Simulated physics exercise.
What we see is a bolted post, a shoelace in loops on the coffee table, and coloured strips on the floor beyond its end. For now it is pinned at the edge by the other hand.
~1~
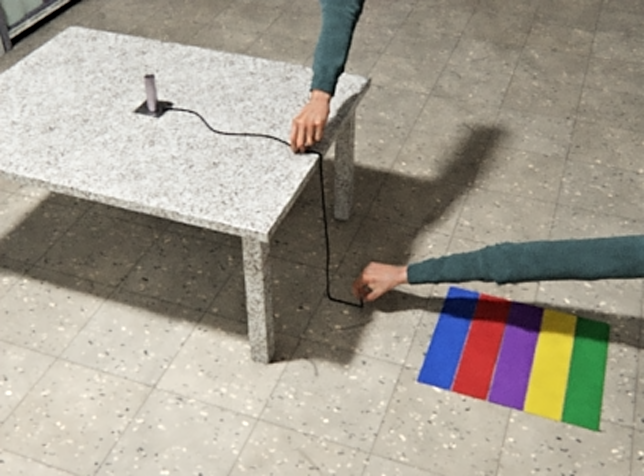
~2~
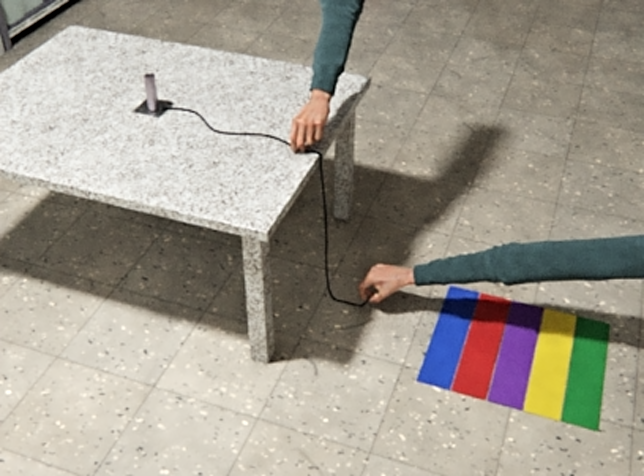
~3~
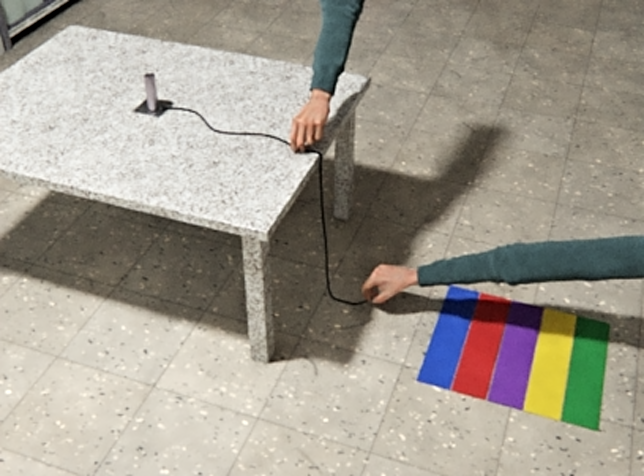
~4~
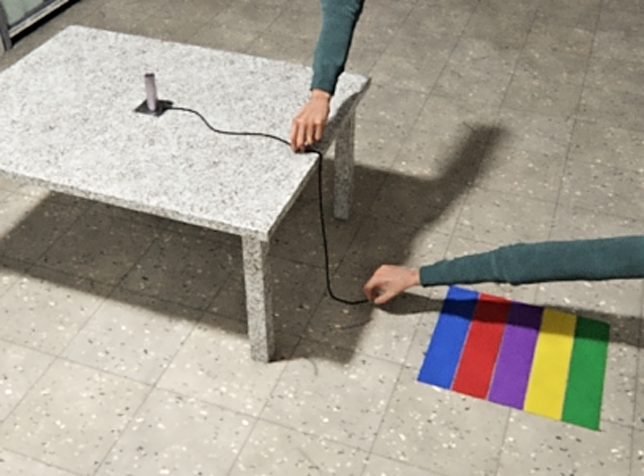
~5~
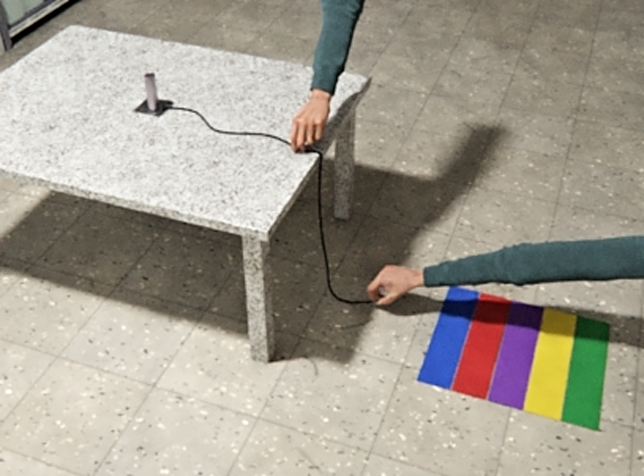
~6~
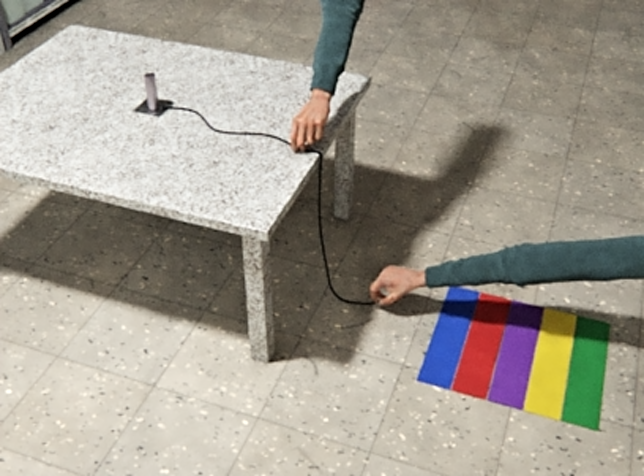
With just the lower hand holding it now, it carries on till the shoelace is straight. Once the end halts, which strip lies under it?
The red strip lies under it.
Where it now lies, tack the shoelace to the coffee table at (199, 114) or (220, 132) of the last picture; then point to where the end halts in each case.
(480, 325); (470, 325).
Soon after, end near (426, 313); short of the strips.
Then, end near (461, 322); over blue.
At full stretch, end near (482, 327); over red. It gets as far as the red strip.
